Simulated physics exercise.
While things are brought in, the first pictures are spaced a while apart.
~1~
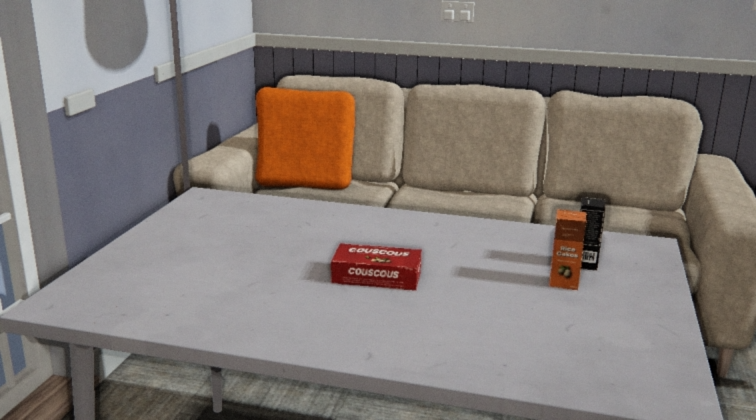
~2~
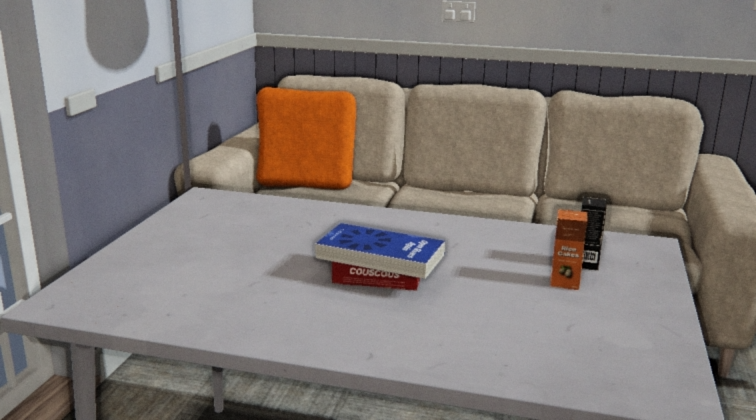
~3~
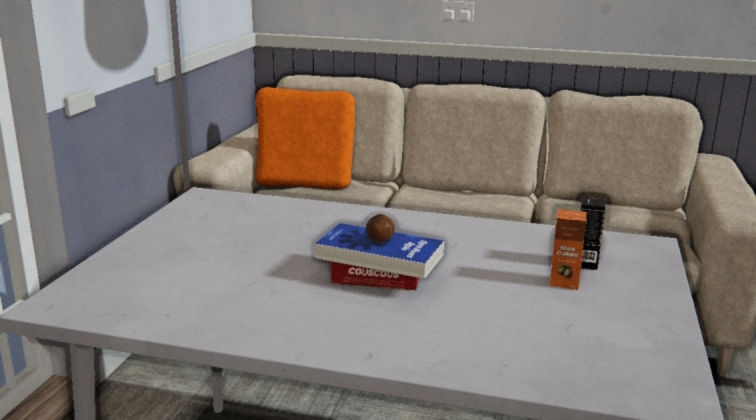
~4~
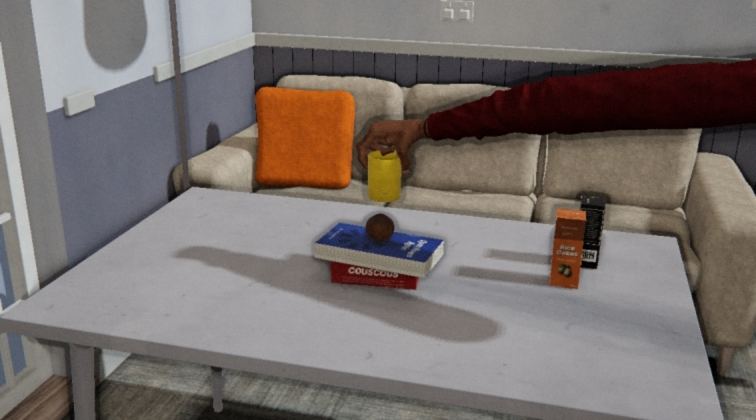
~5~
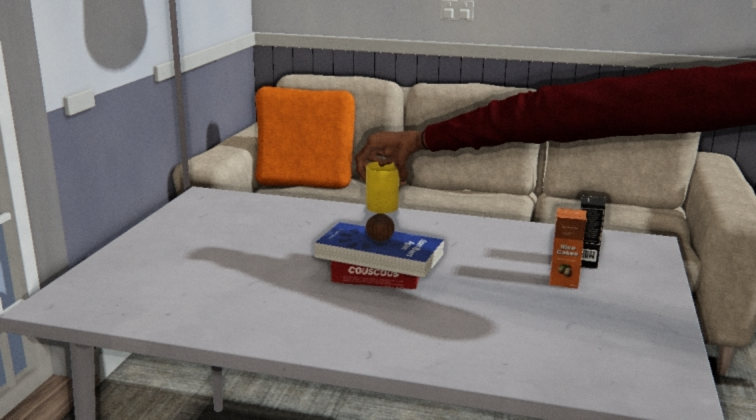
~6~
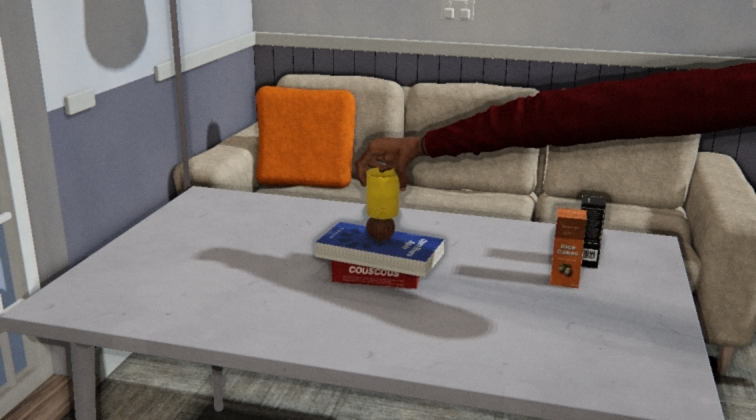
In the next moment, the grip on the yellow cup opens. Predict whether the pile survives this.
It does not survive; it comes down.
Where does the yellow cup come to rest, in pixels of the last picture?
I'd say around (538, 280) in the last view.
Then, 0.60 s after the last picture, yellow cup now fallen.
Then, 0.80 s after the last picture, things are still on the move.
Then, 1.00 s after the last picture, as before.
At rest, fallen, yellow cup; the other 5 in place. Seen from the same camera at the end, yellow cup near (538, 280). The pile gives way.
